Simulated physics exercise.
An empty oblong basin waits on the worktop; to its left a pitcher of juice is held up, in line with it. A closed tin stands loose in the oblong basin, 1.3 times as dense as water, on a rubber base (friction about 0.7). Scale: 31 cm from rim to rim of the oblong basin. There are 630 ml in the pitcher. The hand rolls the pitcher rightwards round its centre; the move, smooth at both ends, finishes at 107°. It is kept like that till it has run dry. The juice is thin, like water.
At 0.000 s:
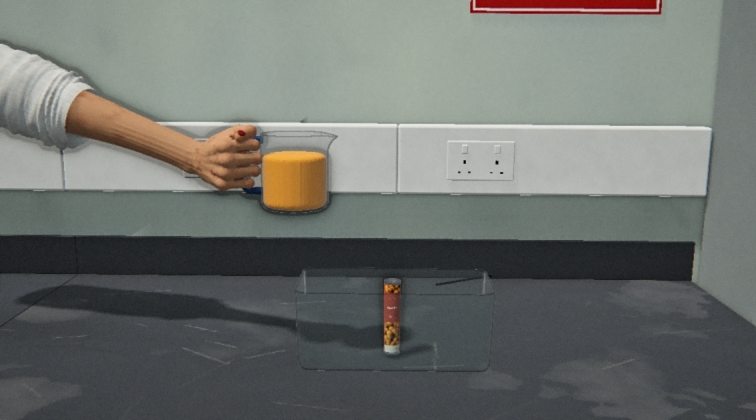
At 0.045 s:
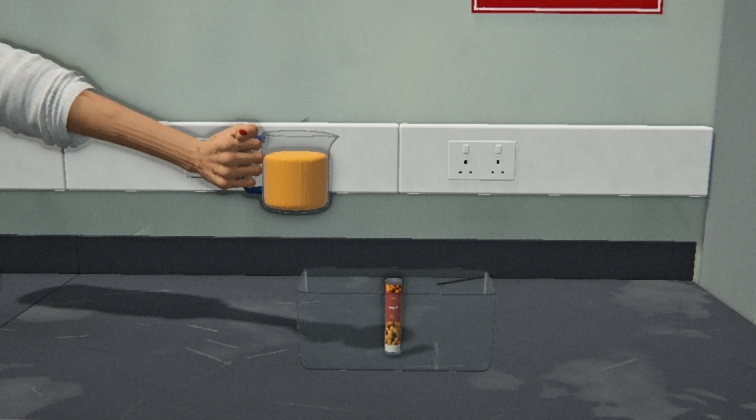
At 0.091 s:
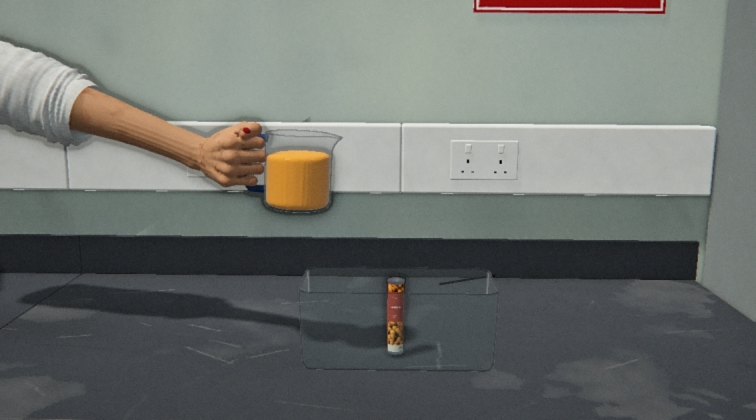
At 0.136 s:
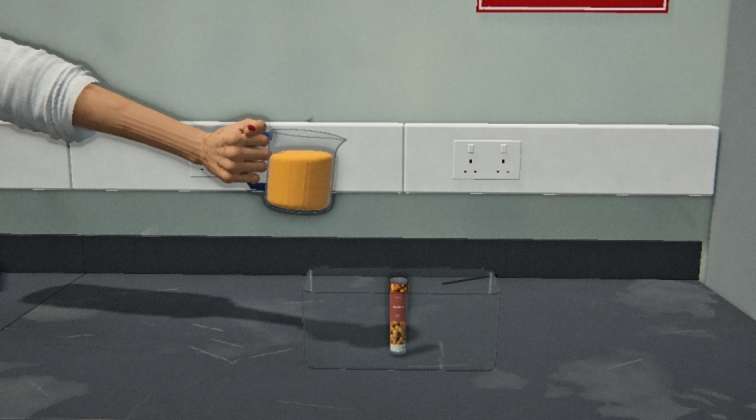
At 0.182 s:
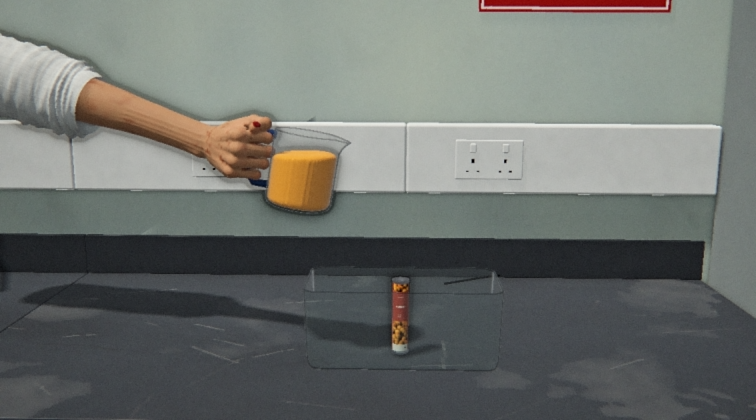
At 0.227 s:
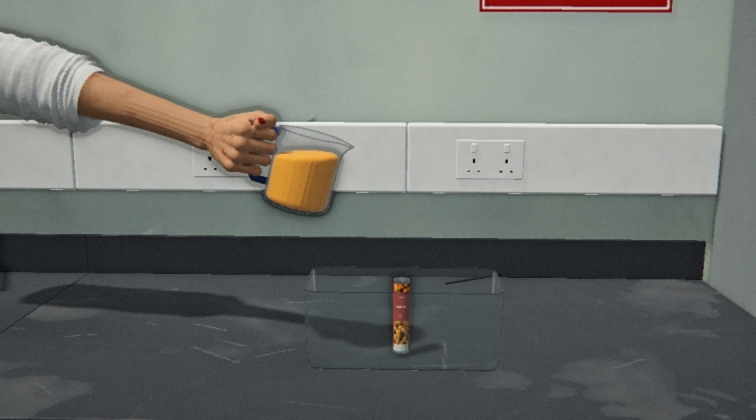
A hand holding a pitcher of orange juice slowly tilting it rightwards, beside a clear basin with a closed tin standing inside.
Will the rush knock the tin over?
The tin goes over.
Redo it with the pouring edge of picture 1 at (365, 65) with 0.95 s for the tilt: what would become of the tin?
Then it keeps standing.
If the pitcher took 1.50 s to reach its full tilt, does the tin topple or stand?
Then it goes over.
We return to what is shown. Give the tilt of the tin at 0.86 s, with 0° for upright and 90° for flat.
Near 20° from upright.
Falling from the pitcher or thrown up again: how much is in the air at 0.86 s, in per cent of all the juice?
About 28 per cent.
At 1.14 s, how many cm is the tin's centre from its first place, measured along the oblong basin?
About 9 cm.
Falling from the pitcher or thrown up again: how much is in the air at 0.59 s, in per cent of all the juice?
About 16 per cent.
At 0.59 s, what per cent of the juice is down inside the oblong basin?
About 1 per cent.
By 0.59 s the tilt is 74° and 84 per cent is still to pour; the tin stands where it began.
By 0.86 s the tilt is 105° and 25 per cent is still to pour; the tin leans 21°.
By 1.14 s the tilt is 107° and 3 per cent is still to pour; the tin lies on its side.
By 1.45 s the tilt is 107° and 0 per cent is still to pour; the tin lies on its side.
At rest the tin lies on its side.
